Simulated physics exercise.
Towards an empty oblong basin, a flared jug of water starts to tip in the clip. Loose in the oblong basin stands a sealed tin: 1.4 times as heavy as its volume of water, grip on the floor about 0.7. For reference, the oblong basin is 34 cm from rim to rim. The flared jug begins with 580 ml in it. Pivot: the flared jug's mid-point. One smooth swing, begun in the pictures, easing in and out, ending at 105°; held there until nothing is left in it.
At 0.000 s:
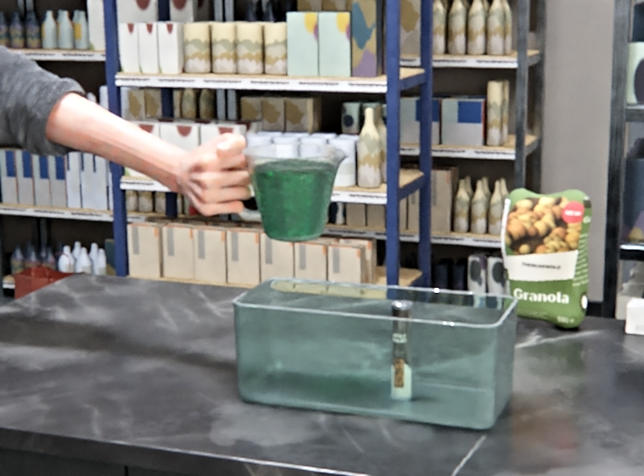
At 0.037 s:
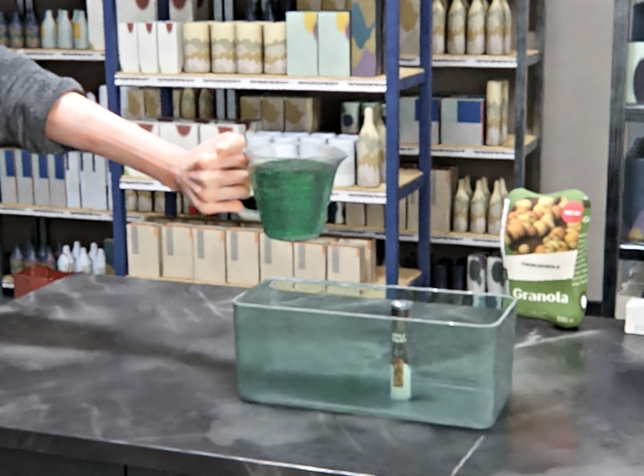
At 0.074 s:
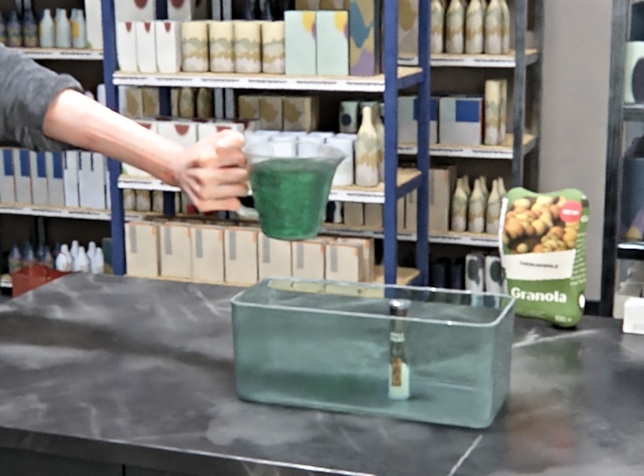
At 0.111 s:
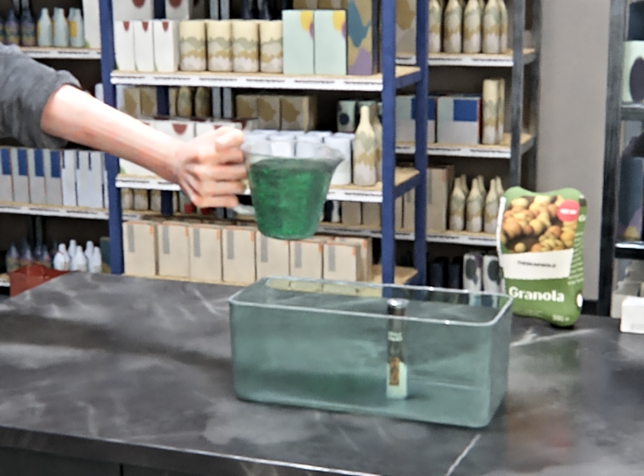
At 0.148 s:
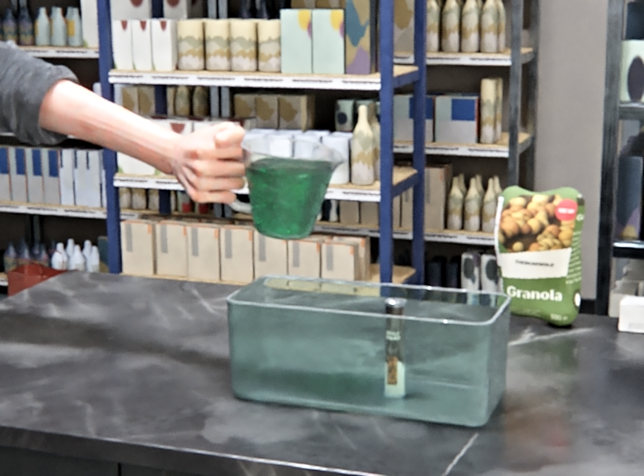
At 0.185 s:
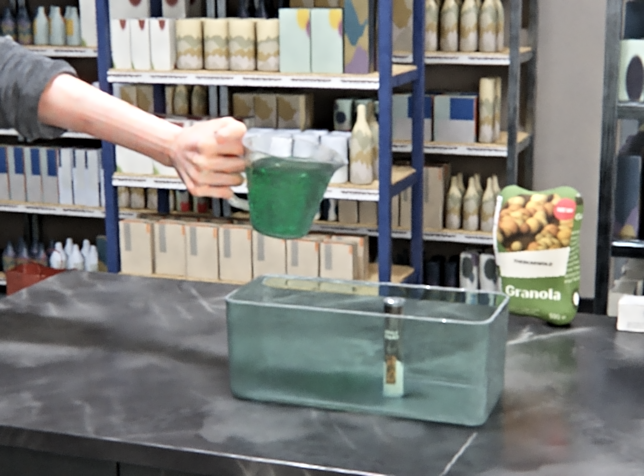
On a dark marbled counter before stocked shelves, a hand slowly tilting a jug of green liquid above a clear oblong basin.
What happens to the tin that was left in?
I expect it to overbalance.
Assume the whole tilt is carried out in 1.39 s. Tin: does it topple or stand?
The tin tips over.
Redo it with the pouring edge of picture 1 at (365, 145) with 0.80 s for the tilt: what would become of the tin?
Result: Tin tipped over.
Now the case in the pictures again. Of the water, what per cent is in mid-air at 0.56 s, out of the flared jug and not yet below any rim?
24 %.
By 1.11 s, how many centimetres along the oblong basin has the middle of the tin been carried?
The tin has gone some 7 cm.
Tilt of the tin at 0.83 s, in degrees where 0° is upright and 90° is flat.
10°.
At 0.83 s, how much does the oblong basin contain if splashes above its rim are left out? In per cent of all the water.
Looks like about 74 % of the whole amount.
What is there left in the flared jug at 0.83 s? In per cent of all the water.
12 per cent or so.
Then, 0.56 s in, the tilt is 69° and 70 per cent is still to pour; the tin stands where it began.
Then, 0.83 s in, the tilt is 102° and 11 per cent is still to pour; the tin leans 9°.
Then, 1.11 s in, the tilt is 105° and 0 per cent is still to pour; the tin lies on its side.
Then, 1.42 s in, the tilt is 105° and 0 per cent is still to pour; the tin lies on its side.
Finally, the tin lies on its side.
